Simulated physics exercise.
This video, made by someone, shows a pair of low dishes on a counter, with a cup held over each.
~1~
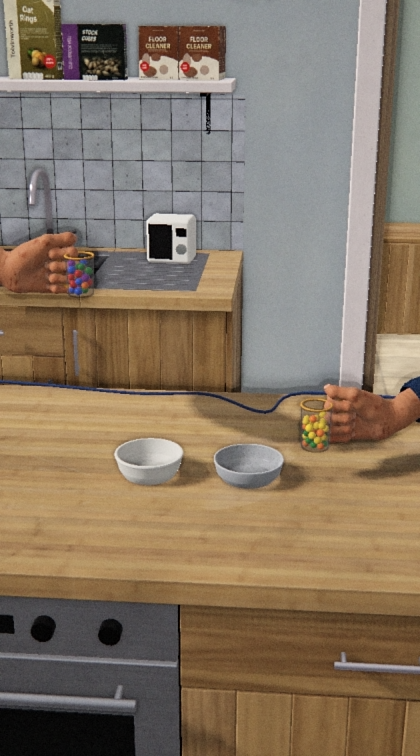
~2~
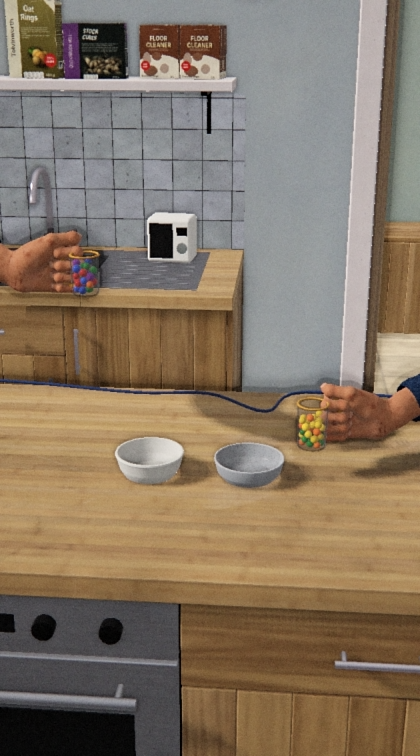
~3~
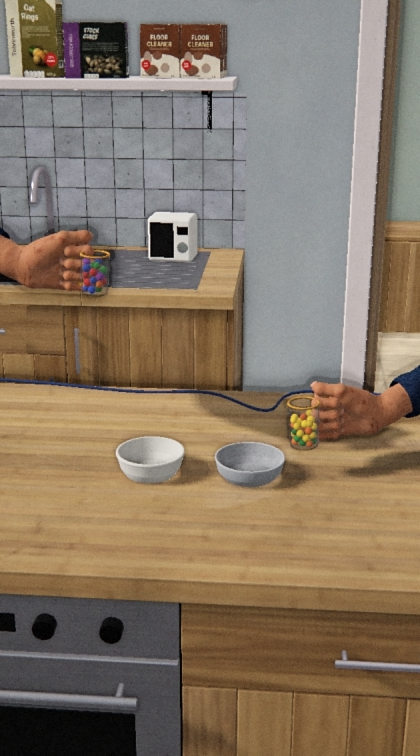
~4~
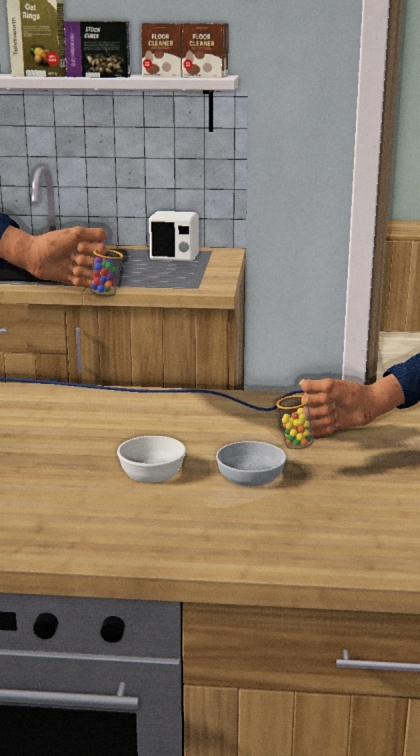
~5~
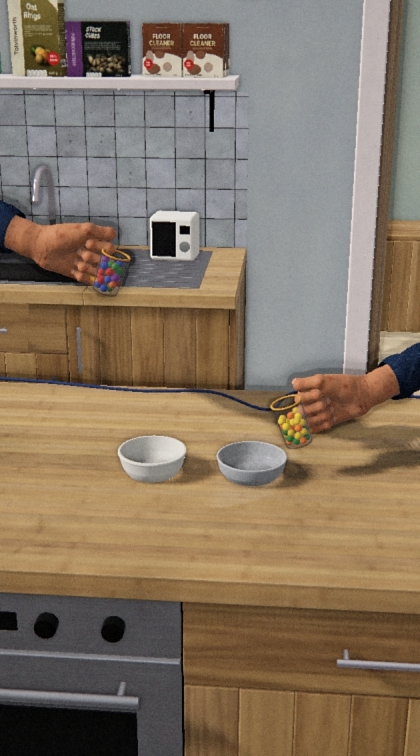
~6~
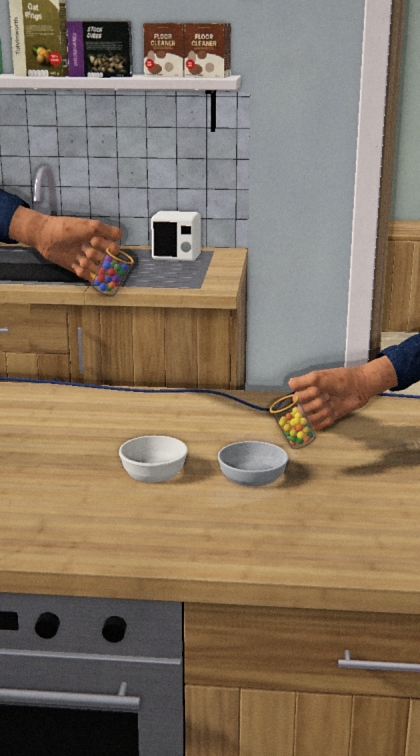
Two hands reach in from opposite sides of a kitchen, seen from slightly above a wooden counter, with a sink, tiled wall and shelf behind. The left holds a clear cup of mostly blue and red beads high up, the right a lower cup of yellow, orange and green ones, near white and grey bowls. Both cups shift inward, then tilt toward the middle, while the view drifts very slightly.
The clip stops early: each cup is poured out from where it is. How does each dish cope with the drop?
Result: Left dish: It should fail to retain everything; right: It should manage to retain everything.
Then, 0.35 s later than the last frame, left, every one still in the cup; right, every one still in the cup.
Then, 0.80 s later than the last frame, left, almost all still in the cup, about a tenth in the air; right, every one still in the cup.
Then, 1.29 s later than the last frame, left, roughly a third still in the cup, about a tenth in the dish, about a tenth outside the dish, roughly half in the air; right, roughly two thirds still in the cup, roughly a third in the dish, about a tenth in the air.
When it is over, left, the larger part in the dish, roughly a quarter outside the dish; right, every one in the dish, not one outside the dish.
